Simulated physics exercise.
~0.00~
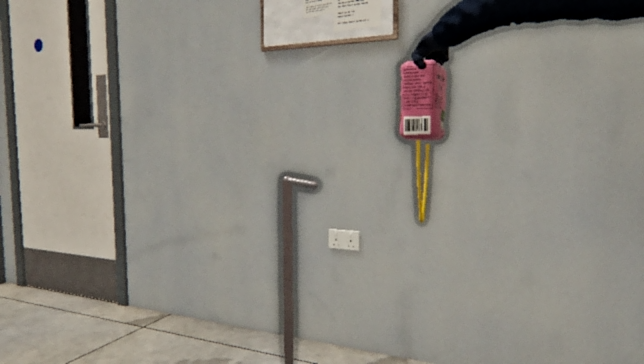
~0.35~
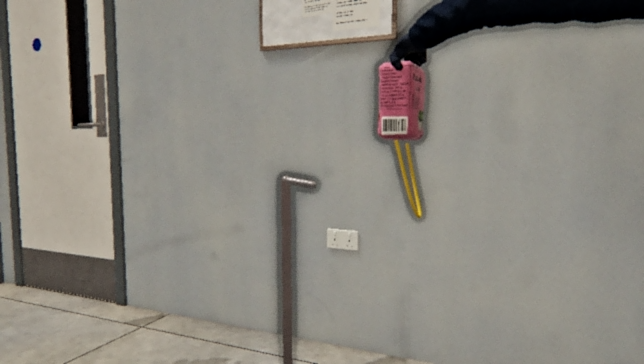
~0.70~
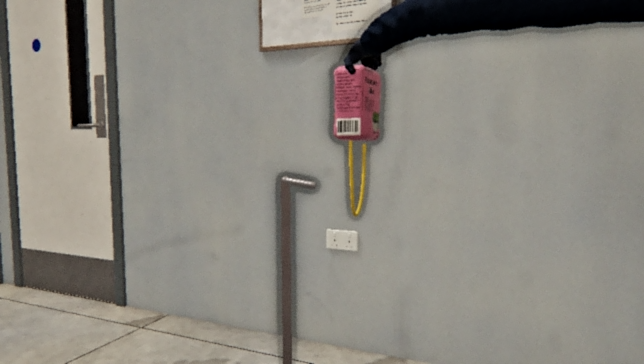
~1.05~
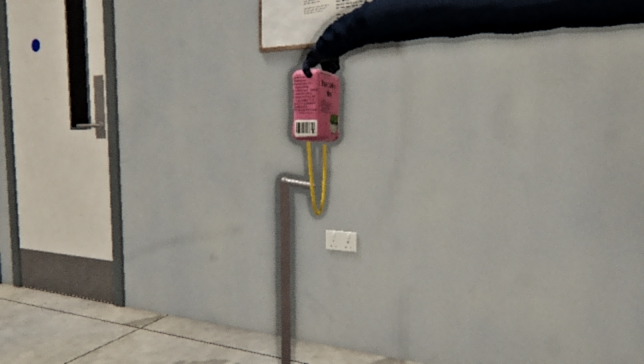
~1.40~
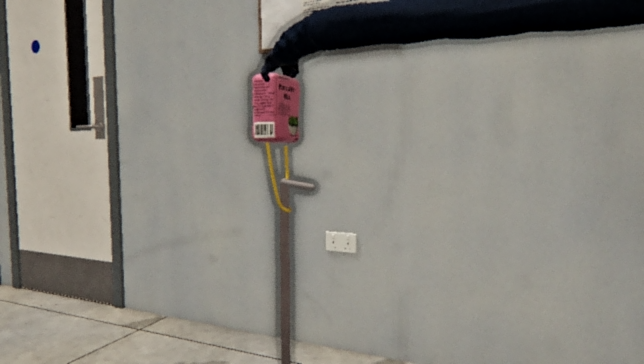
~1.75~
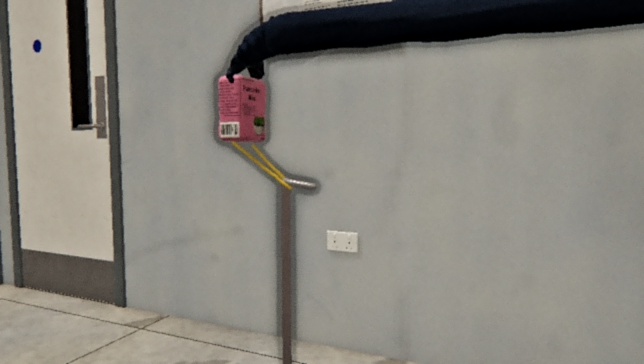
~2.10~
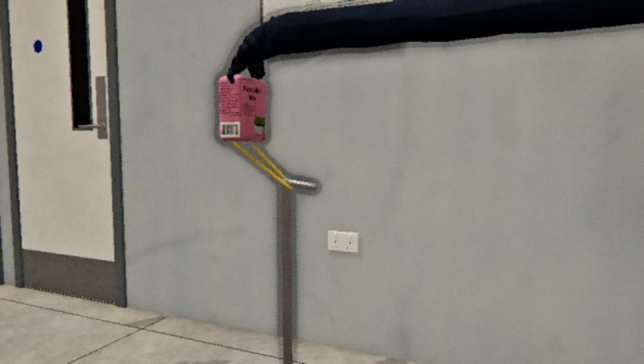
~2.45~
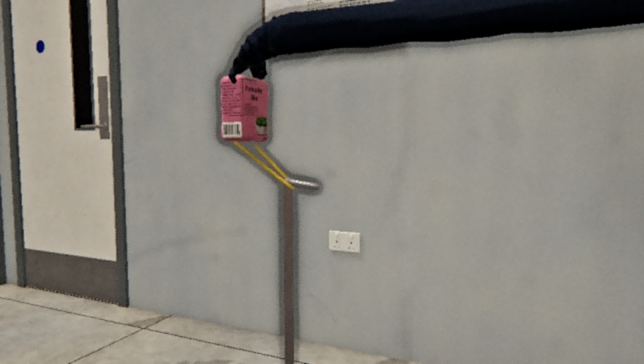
By a grey wall, a hand moving a pink sack left past a stand, its yellow loop snagging tight round the post.
